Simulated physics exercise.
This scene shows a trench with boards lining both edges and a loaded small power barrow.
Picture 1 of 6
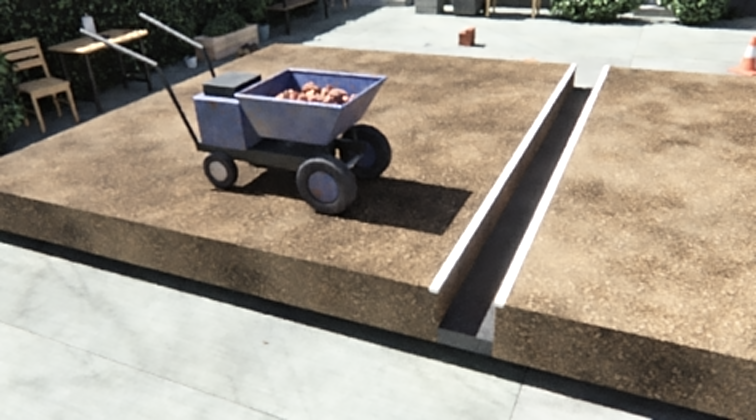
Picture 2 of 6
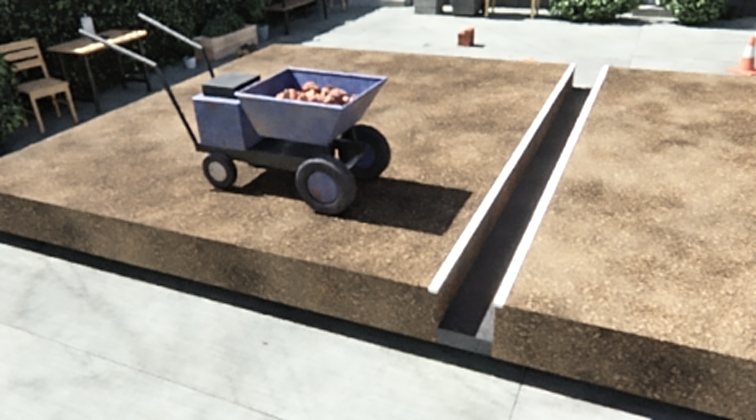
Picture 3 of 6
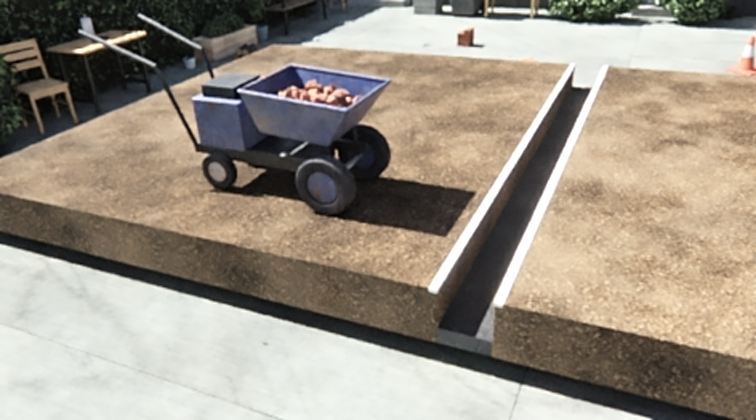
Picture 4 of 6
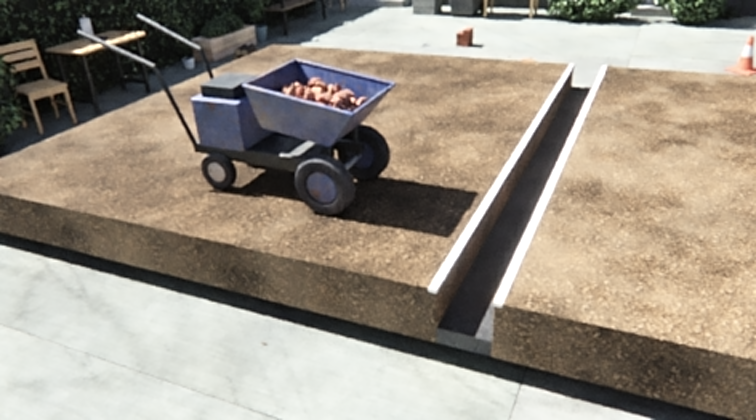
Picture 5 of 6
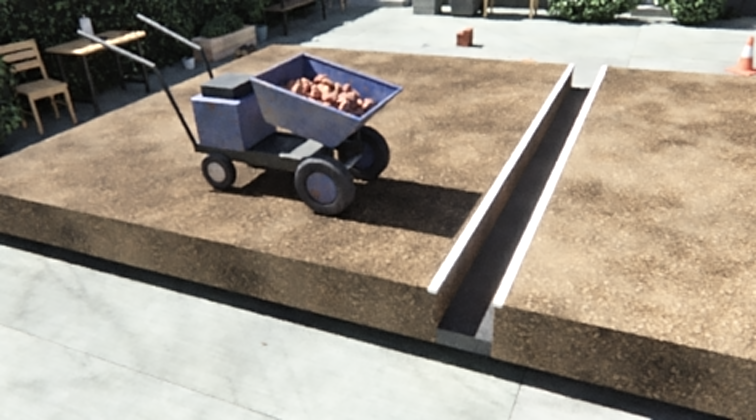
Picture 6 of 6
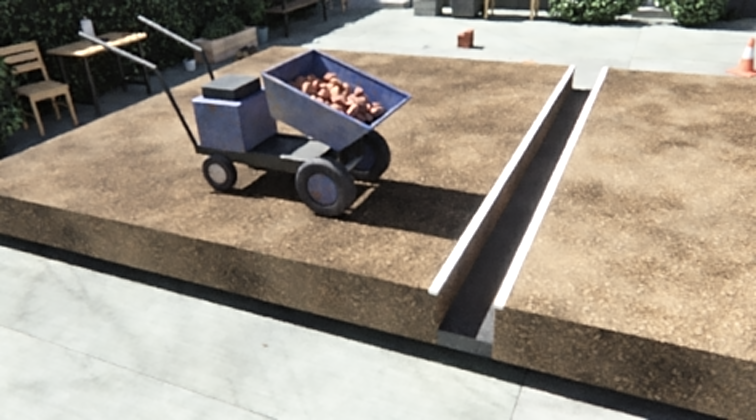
Blue skip of a small wheeled barrow tilting gradually forward to the right, its reddish rubble shifting, beside a board-lined trench.
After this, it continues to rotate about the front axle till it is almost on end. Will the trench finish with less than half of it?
Yes, less than half.
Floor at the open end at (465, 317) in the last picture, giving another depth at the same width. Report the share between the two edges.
Close to 10 per cent.
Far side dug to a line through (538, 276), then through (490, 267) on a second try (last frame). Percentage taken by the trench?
Roughly 10 per cent, and 10 per cent.
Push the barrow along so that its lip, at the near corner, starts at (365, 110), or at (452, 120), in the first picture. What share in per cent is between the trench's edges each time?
First try: 40 per cent; second try: 10 per cent.
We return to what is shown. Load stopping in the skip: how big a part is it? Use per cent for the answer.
30 in a hundred, roughly.
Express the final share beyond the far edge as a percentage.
I'd put it at some 0 per cent of the load.
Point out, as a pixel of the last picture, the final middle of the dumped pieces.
The centre settles at about (452, 208).
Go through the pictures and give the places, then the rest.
The first frame shows lip of the skip (342, 108), level; top of the load (318, 100), lumps of rubble; first edge of the trench (453, 257); far edge (514, 270), the trench over half as wide as the skip, and about as deep as wide.
The second frame shows lip of the skip (343, 109), tipped barely; top of the load (313, 96).
The third frame shows lip of the skip (347, 111), tipped barely; top of the load (306, 101).
The fourth frame shows lip of the skip (352, 115), tipped a little; top of the load (310, 99).
The fifth frame shows lip of the skip (360, 120), tipped a little; top of the load (303, 96).
The sixth frame shows lip of the skip (370, 129), tipped clearly; top of the load (311, 94); first edge of the trench (453, 259); far edge (514, 271).
Just after the last frame, skip tipped steeply; every one in the skip.
A moment on, skip tipped right over; the larger part in the skip; roughly a quarter short of the trench; just a few in or heaped over the trench; just a few falling.
Further on, skip tipped right over; roughly a third in the skip; roughly half short of the trench; about a tenth in or heaped over the trench.
When it is over, skip tipped right over; roughly a quarter in the skip; roughly two thirds short of the trench; about a tenth in or heaped over the trench; not one beyond it.
